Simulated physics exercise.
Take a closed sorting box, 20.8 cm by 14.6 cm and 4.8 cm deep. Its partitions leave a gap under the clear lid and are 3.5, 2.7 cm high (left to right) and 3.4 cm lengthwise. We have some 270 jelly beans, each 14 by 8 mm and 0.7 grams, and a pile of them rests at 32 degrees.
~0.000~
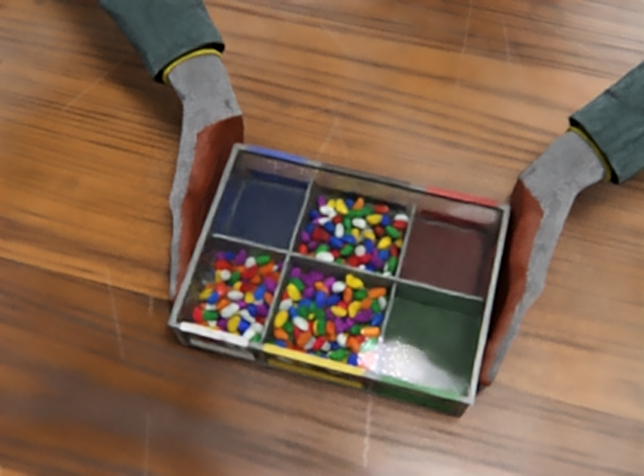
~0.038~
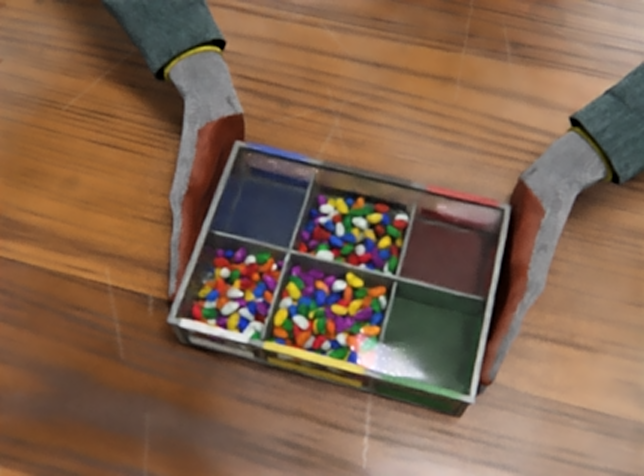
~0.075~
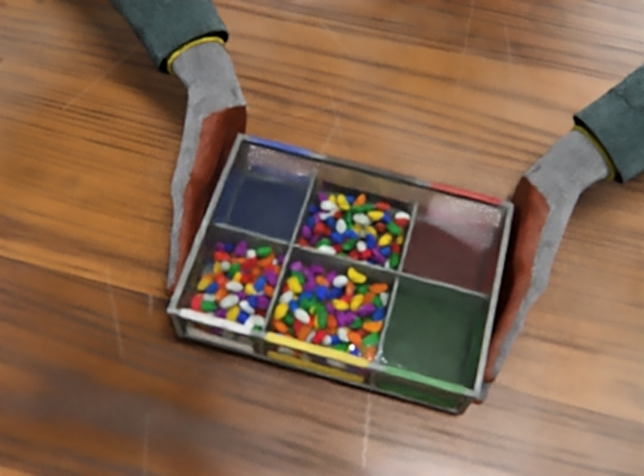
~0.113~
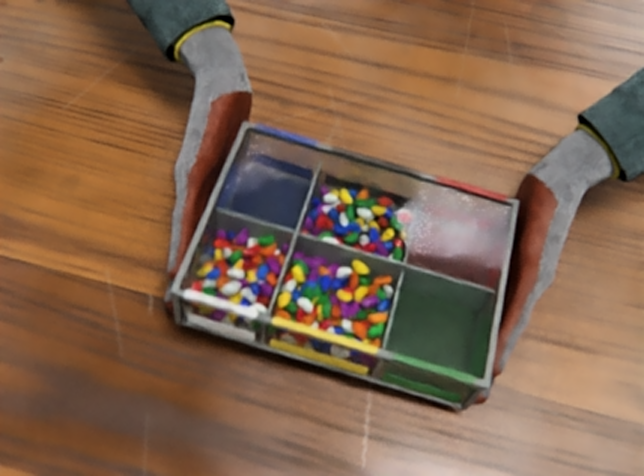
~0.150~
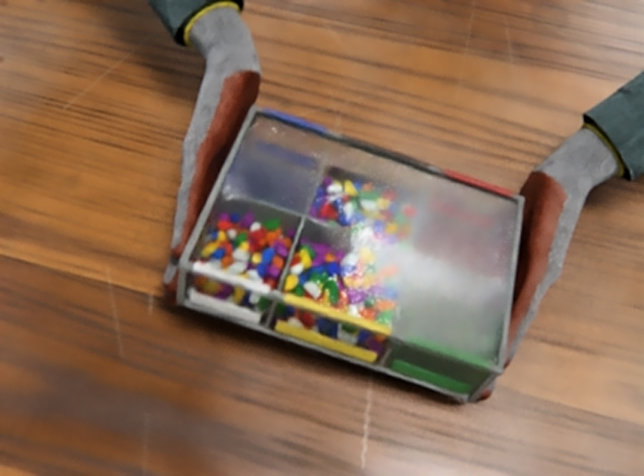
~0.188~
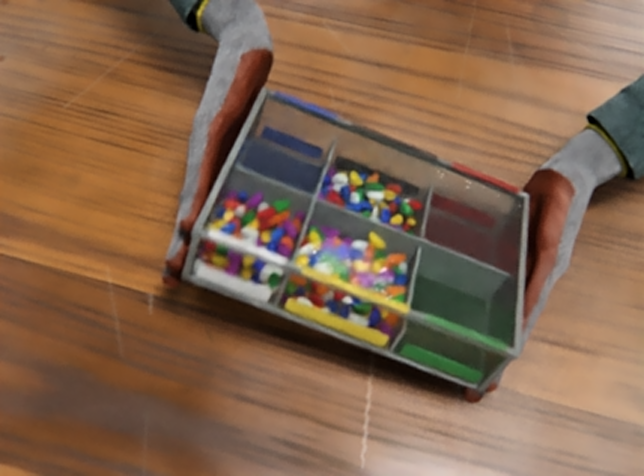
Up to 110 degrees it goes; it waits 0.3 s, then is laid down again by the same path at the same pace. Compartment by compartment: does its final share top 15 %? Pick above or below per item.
Red compartment = above; blue compartment = below; green compartment = below; yellow compartment = above; white compartment = above; black compartment = above.
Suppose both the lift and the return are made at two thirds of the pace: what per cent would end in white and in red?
Result in per cent: White 25; red 30.
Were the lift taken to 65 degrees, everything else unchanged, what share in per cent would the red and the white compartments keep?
Result - red at 5 percent, white at 30 percent.
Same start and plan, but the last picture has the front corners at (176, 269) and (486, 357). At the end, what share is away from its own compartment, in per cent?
Then around 25 percent would end up out of place.
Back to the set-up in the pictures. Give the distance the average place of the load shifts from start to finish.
Around 3.5 centimetres, start to finish.
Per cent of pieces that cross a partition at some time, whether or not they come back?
I'd put it at some 30 percent of the pieces.
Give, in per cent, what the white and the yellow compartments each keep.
The white compartment ends with 25 per cent, the yellow one with 25 per cent.
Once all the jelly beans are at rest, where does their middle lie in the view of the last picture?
Centre at rest: Approx. (344, 286) px.
Then, at 0.88 s, tilt 110 degrees; red 10 %, yellow 35 %, white 25 %, black 25 %.
Then, at 1.33 s, tilt 61 degrees; red 20 %, yellow 25 %, white 25 %, black 25 %.
After 1.87 s, tilt 0 degrees; red 20 %, yellow 25 %, white 25 %, black 30 %.
At rest (2.2 s), red 20 %, blue 0 %, green 0 %, yellow 25 %, white 25 %, black 30 %.
